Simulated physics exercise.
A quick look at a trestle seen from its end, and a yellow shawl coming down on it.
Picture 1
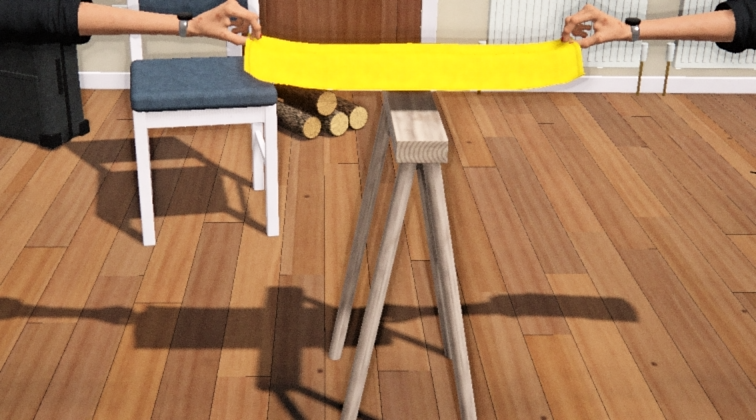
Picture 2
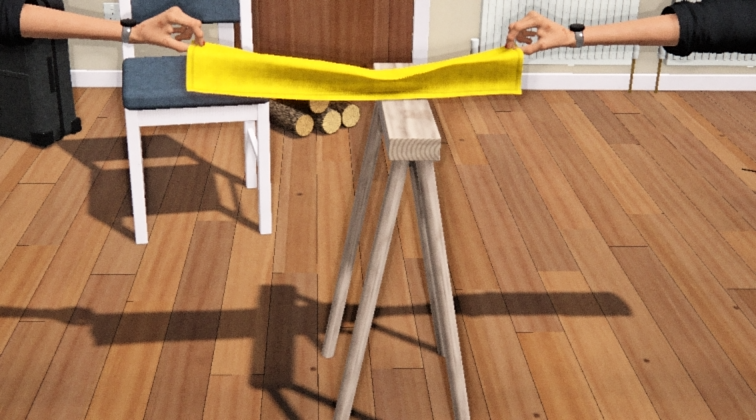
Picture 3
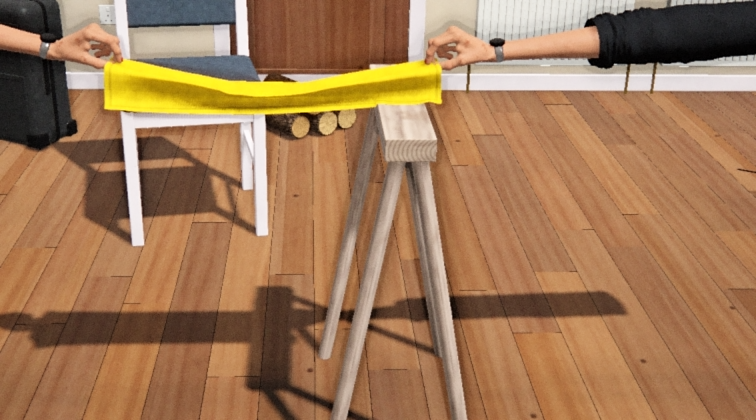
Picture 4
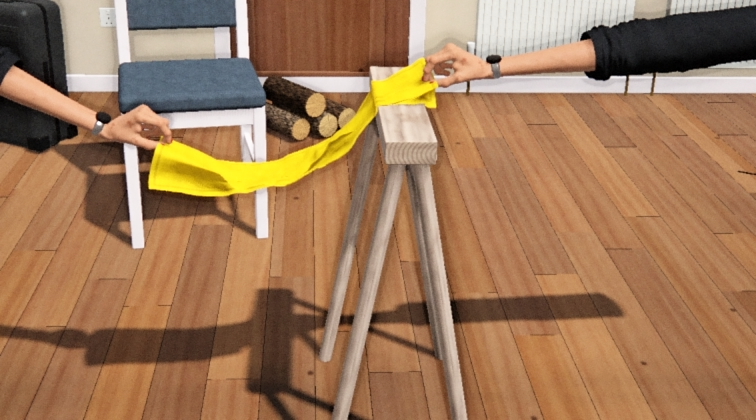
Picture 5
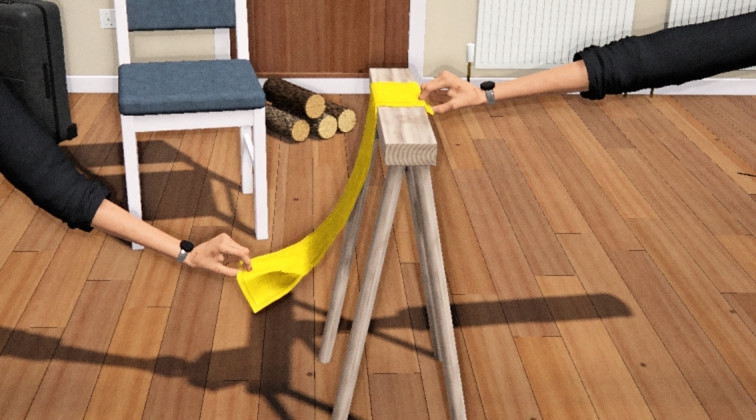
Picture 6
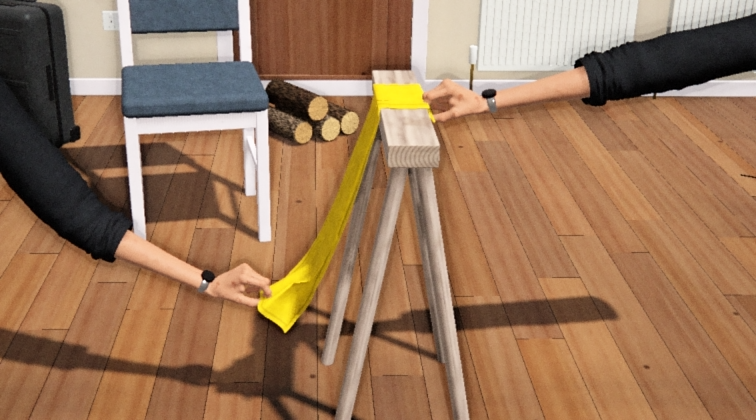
In a room with a wooden plank floor, seen from slightly above, a pale wooden trestle stands end-on at the centre. Behind it are a white chair with blue-grey padding on the left, a stack of cut logs, a brown door and white radiators. Two dark-sleeved arms carry a yellow shawl leftward, lower it across the trestle, and the left hand draws its end down and inward.
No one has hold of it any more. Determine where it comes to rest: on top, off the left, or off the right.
Gone to the left.
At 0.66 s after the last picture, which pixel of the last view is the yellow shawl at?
Its middle should be near (337, 402).
Then, 0.38 s after the last picture, shawl clear of the top and falling near (339, 336).
Then, 0.66 s after the last picture, shawl in a heap on the floor near (337, 402).
At rest, shawl in a heap on the floor near (335, 403). The yellow shawl slips off to the left.
